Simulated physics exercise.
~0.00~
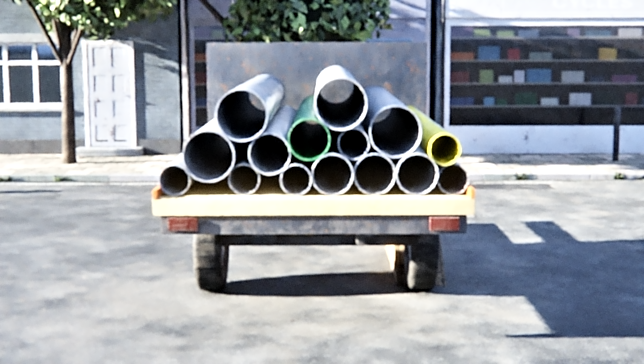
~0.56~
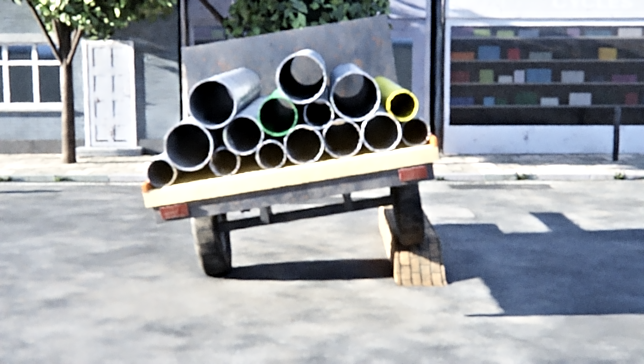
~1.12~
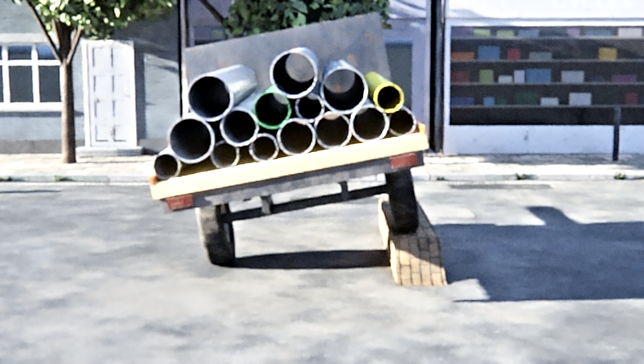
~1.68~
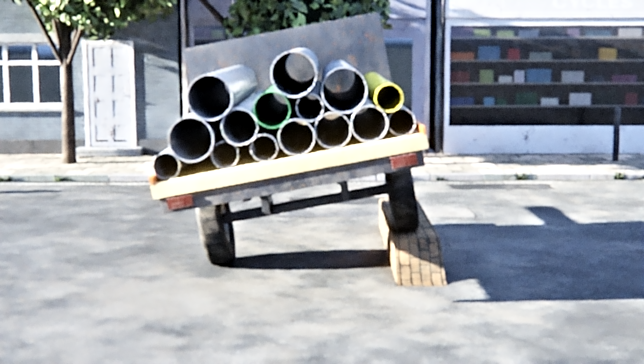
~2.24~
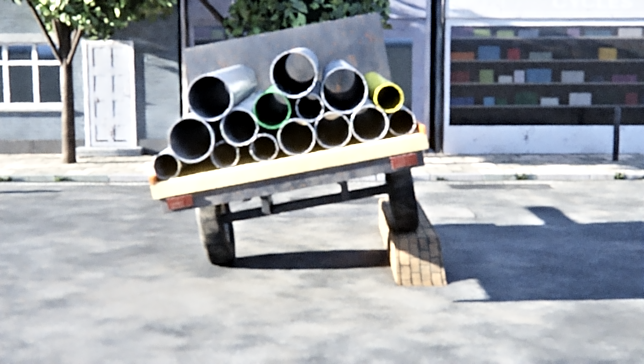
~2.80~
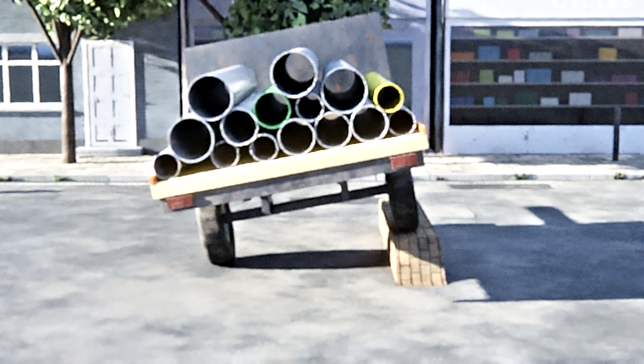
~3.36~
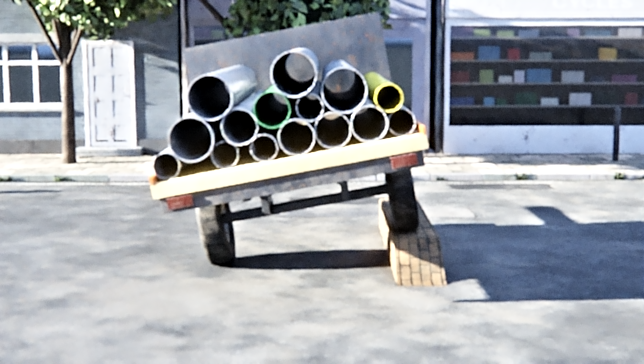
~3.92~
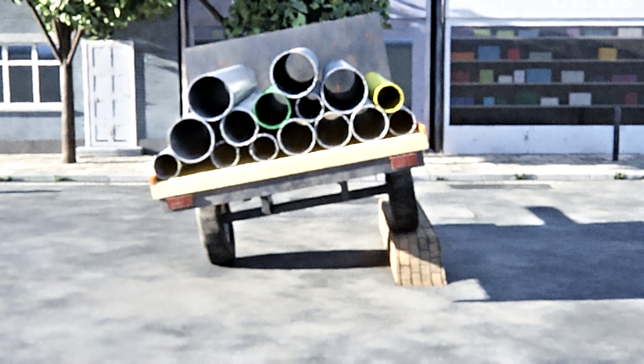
To begin with, a flat trailer stands level on a sunlit street, seen from behind, with a stack of hollow pipes piled on its deck, most of them grey, one green and one yellow. Its right wheel then climbs onto a raised slab, so the deck tilts down to the left and the whole load leans with it. The tilt grows slightly steeper, and then the trailer stops moving. The pipes stay stacked together, with the green one near the middle and the yellow one at the upper right. At the end, the trailer rests tilted with every pipe still aboard.
